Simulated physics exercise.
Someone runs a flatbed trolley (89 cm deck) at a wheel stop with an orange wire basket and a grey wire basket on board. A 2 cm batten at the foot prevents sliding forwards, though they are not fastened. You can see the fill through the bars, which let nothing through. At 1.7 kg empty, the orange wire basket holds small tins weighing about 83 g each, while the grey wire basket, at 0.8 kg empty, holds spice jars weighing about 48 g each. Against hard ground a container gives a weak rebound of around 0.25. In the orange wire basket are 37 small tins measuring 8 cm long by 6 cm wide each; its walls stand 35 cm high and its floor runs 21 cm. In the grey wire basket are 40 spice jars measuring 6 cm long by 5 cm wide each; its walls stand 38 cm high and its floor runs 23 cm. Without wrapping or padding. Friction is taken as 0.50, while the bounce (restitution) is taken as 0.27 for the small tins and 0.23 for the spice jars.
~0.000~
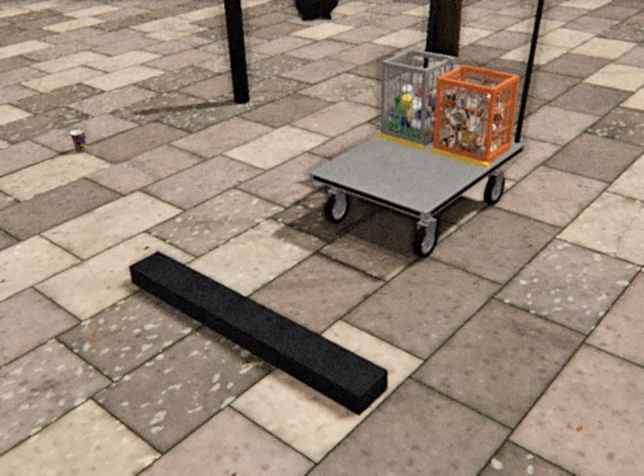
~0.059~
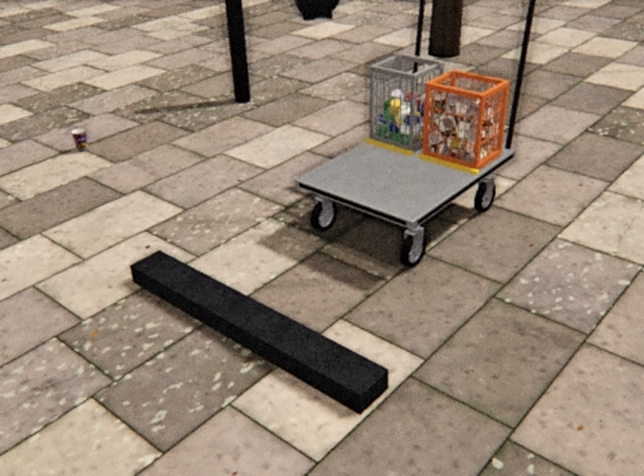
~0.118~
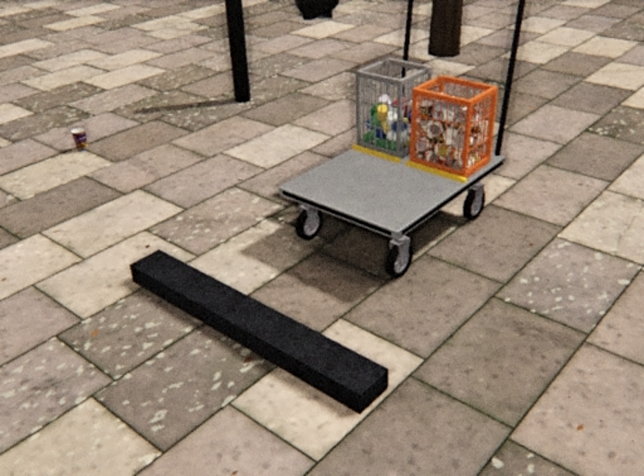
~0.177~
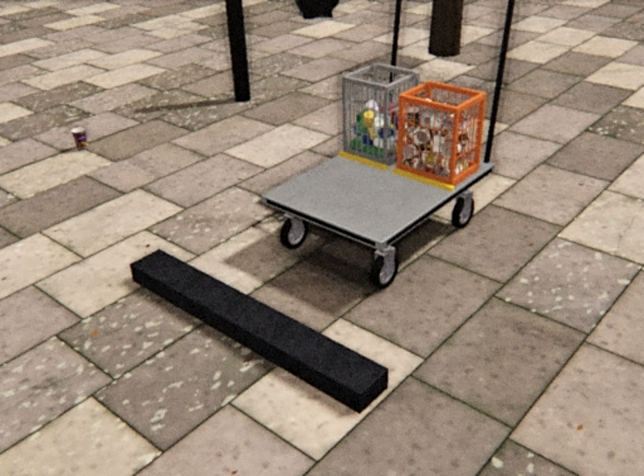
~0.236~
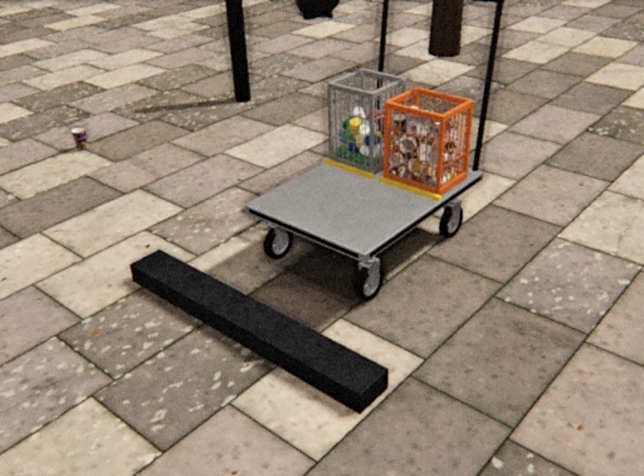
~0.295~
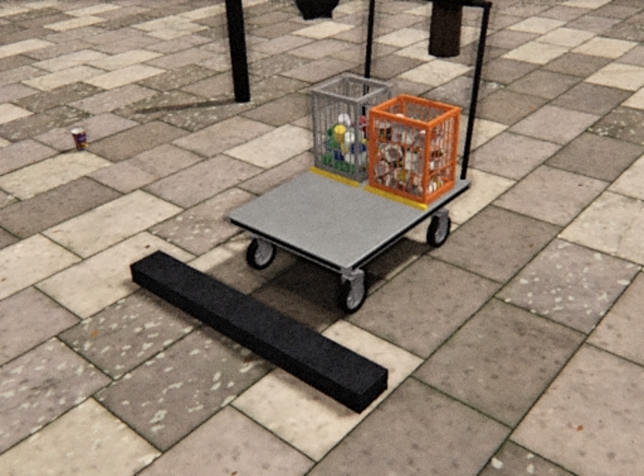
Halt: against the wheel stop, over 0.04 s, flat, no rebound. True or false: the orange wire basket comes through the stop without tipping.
False, it tips.
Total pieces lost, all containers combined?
Roughly 6 in all.
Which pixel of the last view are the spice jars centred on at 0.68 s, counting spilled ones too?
Pixel (320, 159), give or take.
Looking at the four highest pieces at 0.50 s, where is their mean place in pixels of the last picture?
Their mean place is near (375, 150) in the last picture.
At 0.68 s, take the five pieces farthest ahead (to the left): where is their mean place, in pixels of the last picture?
Centre: Approx. (344, 187) px.
After 0.38 s, the jolt starts.
After 0.50 s, the orange wire basket leans 23° with 0 of 37 out and the grey wire basket leans 15° with 0 of 40 out.
After 0.68 s, the orange wire basket leans 58° with 0 of 37 out and the grey wire basket leans 14° with 0 of 40 out.
After 0.98 s, the orange wire basket is down with 4 of 37 out and the grey wire basket is upright with 0 of 40 out.
Final count (at 1.47 s), the orange wire basket is down with 6 of 37 out and the grey wire basket is upright with 0 of 40 out. Greatest lean of the orange wire basket, 94°.
